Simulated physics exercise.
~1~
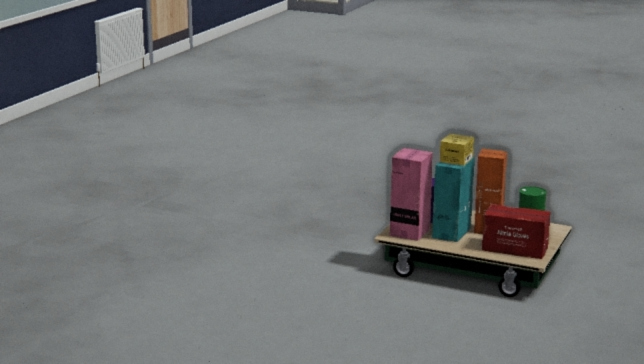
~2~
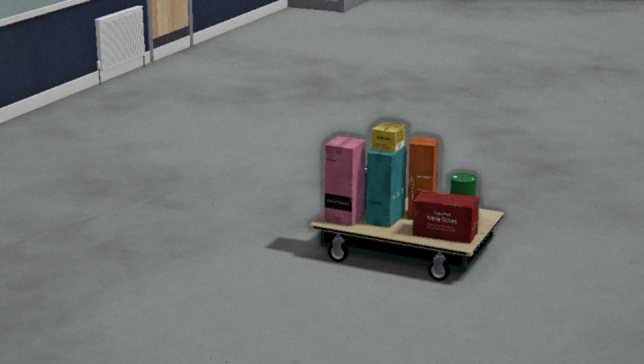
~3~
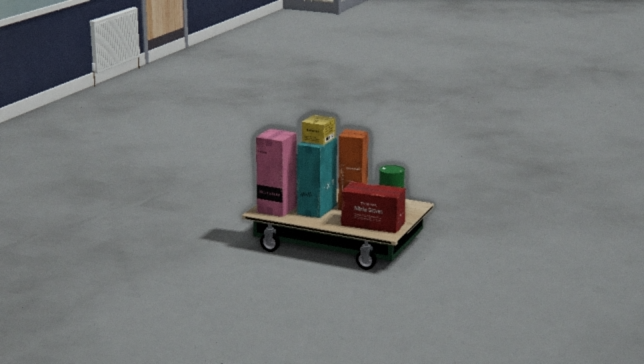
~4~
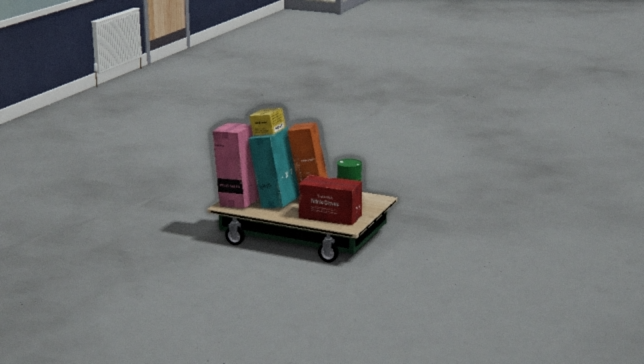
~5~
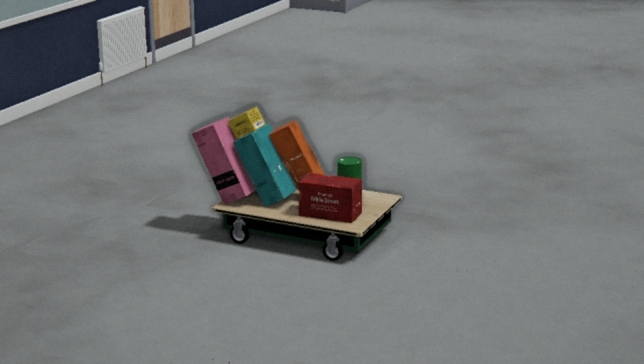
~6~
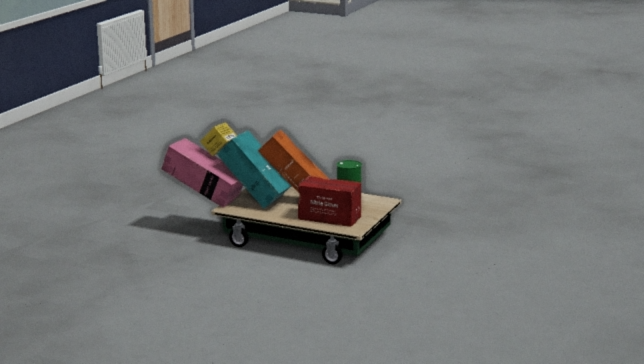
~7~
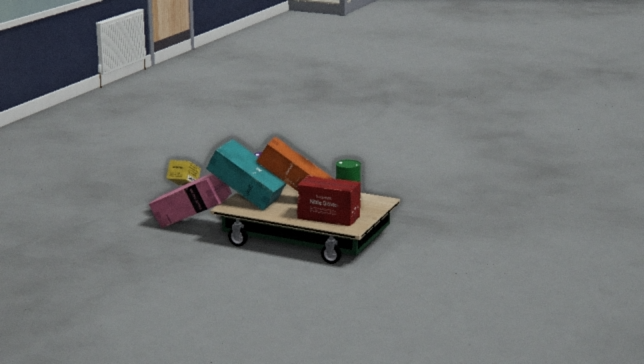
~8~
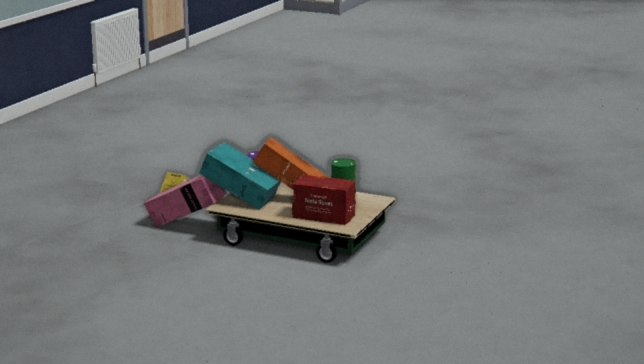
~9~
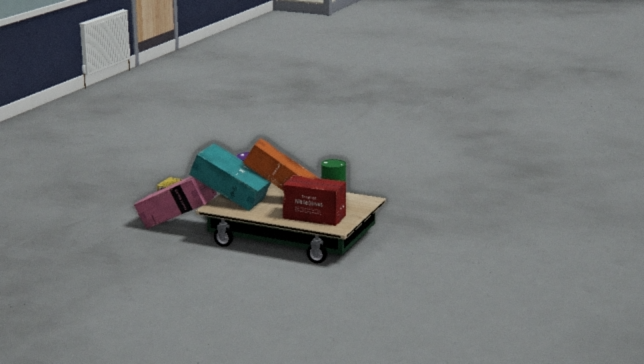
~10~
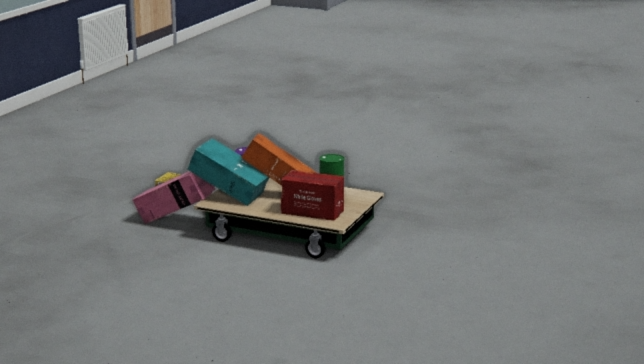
To begin with, a flat cart rolls leftward across a grey floor, carrying upright pink, turquoise and orange boxes, a small yellow box on the turquoise one, a low red box and a green canister. As the cart comes to a stop, the tall boxes tilt to the left. The pink box tips over the edge, and the yellow box slides from its perch and drops off behind it. The turquoise box topples onto its side, while the orange box slumps over. Finally, the pink and yellow boxes lie off the left end, with the red box and green canister still upright aboard.
